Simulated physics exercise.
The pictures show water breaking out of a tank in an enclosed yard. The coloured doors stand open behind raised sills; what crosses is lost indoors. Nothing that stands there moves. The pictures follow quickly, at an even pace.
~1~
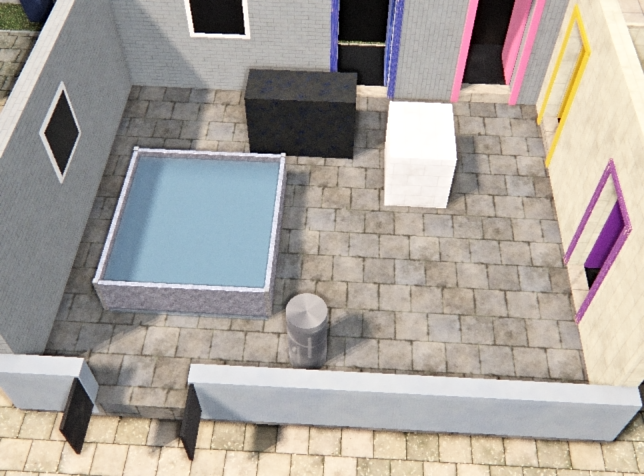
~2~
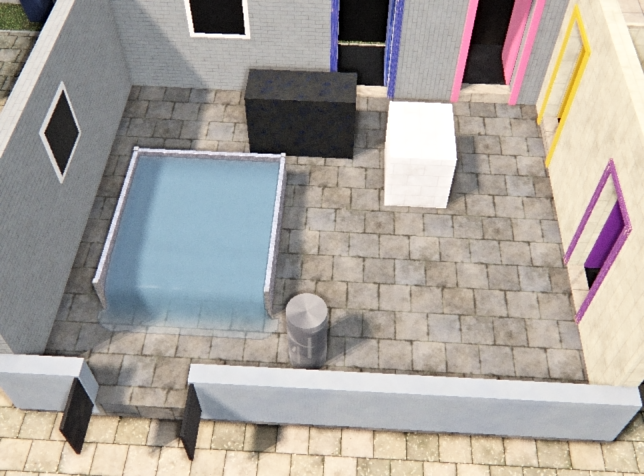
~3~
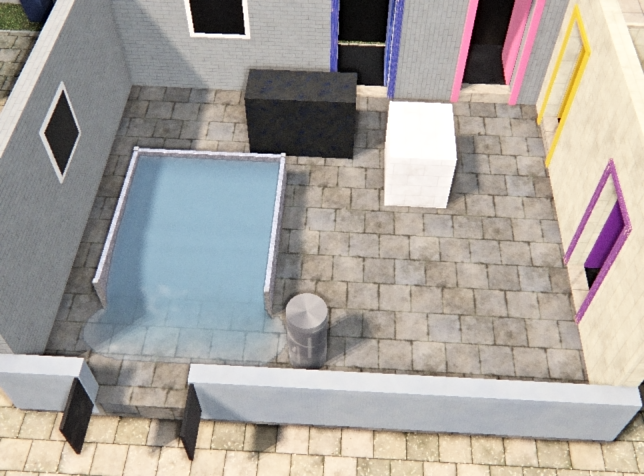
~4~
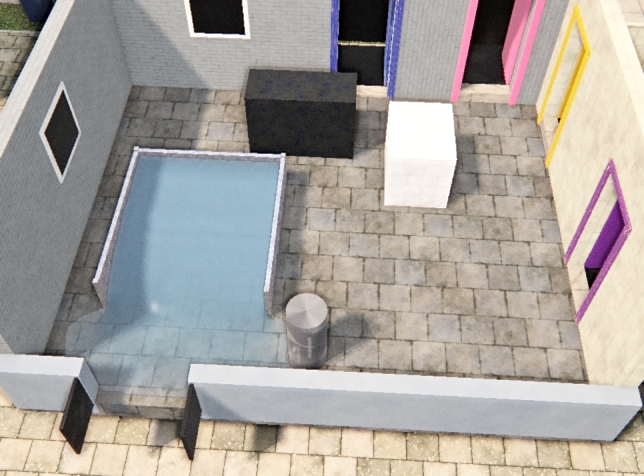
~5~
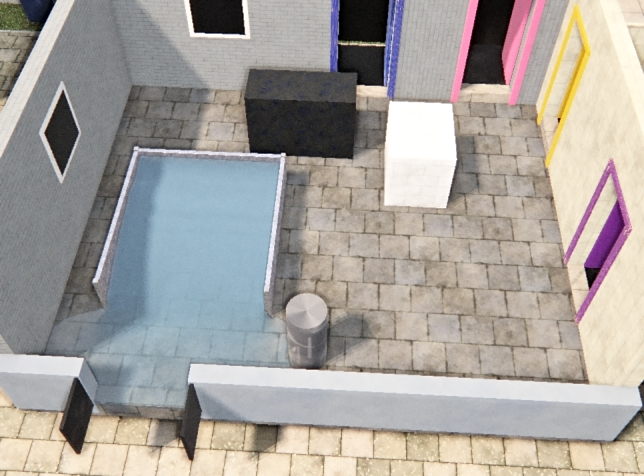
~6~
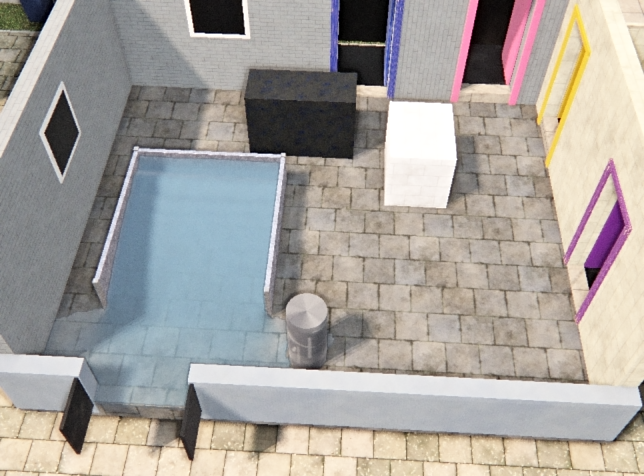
In a walled yard, water pours from the tank's open front and spreads across the paving.
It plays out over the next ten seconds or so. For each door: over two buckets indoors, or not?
One by one: The yellow door holds within the limit; the blue door holds within the limit; the pink door holds within the limit; the purple door floods.
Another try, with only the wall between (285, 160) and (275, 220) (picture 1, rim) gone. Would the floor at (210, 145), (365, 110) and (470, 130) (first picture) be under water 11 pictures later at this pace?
In that order: Clear, wet, clear.
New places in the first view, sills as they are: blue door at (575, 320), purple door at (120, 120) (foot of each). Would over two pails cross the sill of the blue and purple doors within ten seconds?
One by one: The blue one passes that mark, the purple one is under.
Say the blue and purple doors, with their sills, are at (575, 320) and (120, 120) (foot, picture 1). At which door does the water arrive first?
First comes the door marked blue.
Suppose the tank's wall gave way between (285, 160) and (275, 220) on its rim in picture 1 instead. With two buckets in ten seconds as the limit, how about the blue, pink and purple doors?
One by one: The blue door lets more in, the pink door lets less in, the purple door takes more.
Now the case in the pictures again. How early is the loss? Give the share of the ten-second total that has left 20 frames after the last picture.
Near 65 in a hundred.
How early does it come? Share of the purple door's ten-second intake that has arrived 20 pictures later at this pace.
Roughly 10 per cent.
A moment on, water covers 15 % of the floor; the yellow door not reached, the blue door not reached, the pink door not reached, the purple door not reached.
Next, water covers 25 % of the floor; the yellow door not reached, the blue door not reached, the pink door not reached, the purple door not reached.
Then, water covers 50 % of the floor; the yellow door not reached, the blue door not reached, the pink door not reached, the purple door under two buckets in.
Later, water covers 65 % of the floor; the yellow door wet at the sill, nothing in, the blue door not reached, the pink door not reached, the purple door over two buckets in.
In the end, water covers 85 % of the floor; the yellow door wet at the sill, nothing in, the blue door wet at the sill, nothing in, the pink door wet at the sill, nothing in, the purple door over two buckets in.
